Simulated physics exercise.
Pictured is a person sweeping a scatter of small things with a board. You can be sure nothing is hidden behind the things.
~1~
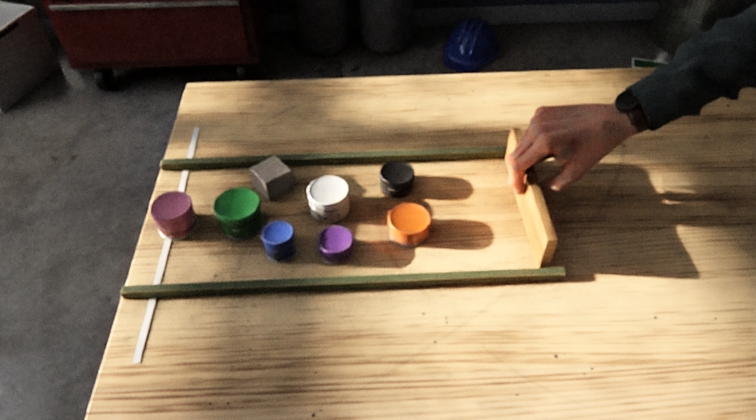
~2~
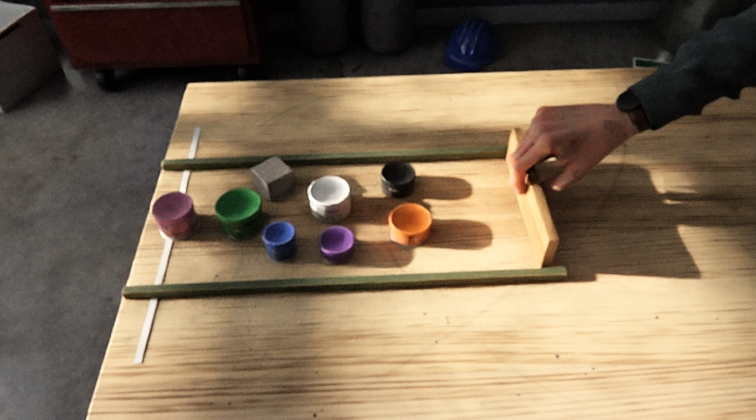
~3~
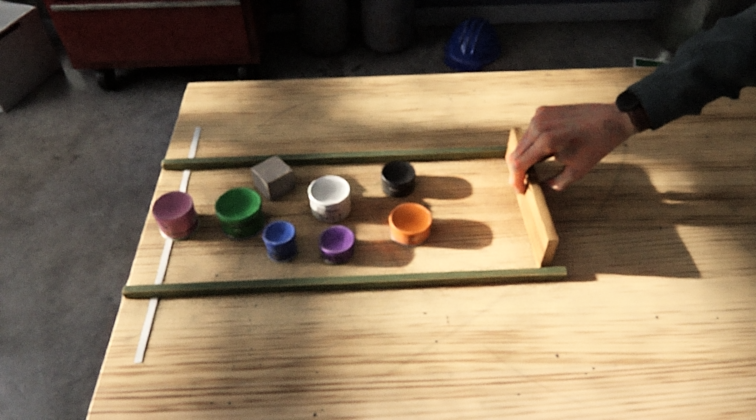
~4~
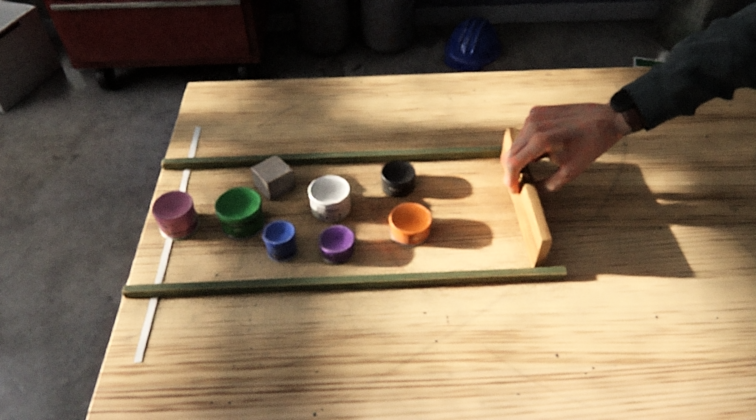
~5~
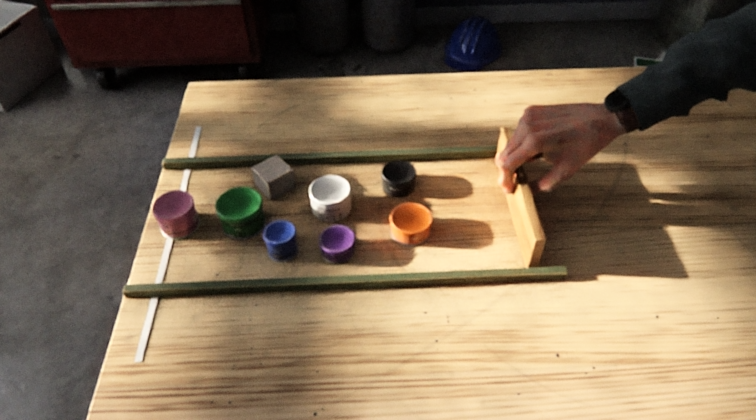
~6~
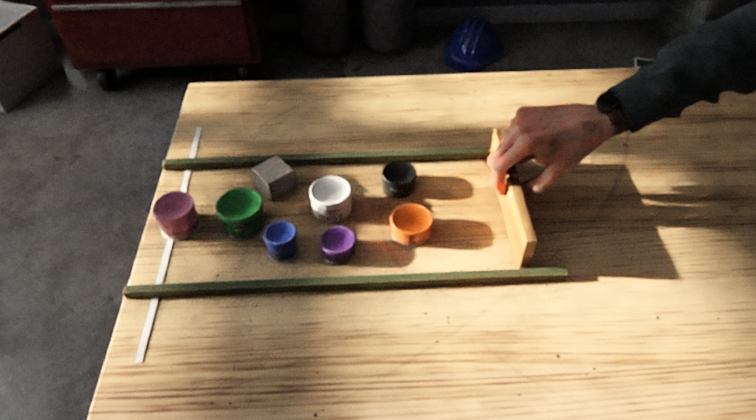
The footage shows a hand holding a wooden board upright between two green rails on a table, with small coloured pots and a grey block to its left; the hand then slides the board slightly left while they stay still.
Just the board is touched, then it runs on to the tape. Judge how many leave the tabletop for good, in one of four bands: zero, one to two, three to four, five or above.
Three, maybe four go.
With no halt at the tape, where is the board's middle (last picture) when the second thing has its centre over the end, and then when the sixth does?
In pixels, around (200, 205) followed by around (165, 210).
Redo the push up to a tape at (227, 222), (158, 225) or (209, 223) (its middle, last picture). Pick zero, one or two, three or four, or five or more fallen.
Going through the tapes in order, the count is either one or two, then at least five, then one or two.
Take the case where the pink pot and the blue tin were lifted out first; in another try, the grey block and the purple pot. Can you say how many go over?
The number is 2 for the first case and 2 for the second.
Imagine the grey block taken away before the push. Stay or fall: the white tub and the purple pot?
Looking at the two, the white tub stays up top and the purple pot stays up top.
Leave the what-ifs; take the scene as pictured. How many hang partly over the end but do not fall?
So the number is 4.
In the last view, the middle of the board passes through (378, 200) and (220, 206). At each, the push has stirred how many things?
At first I count 3, and then 8.
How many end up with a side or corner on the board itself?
So the total is 4.
Early on, none off yet; pink pot at rest near (177, 216); green pot at rest near (242, 214); grey block at rest near (274, 178).
A while later, none off yet; pink pot at rest near (177, 216); green pot at rest near (242, 214); grey block moving near (270, 179).
Further along, none off yet; pink pot travelled about its own width near (133, 217); green pot travelled about its own width near (175, 218); grey block travelled well along near (194, 186).
Finally, the number that fall off is three or four; lost, blue tin, grey block, green pot and pink pot.
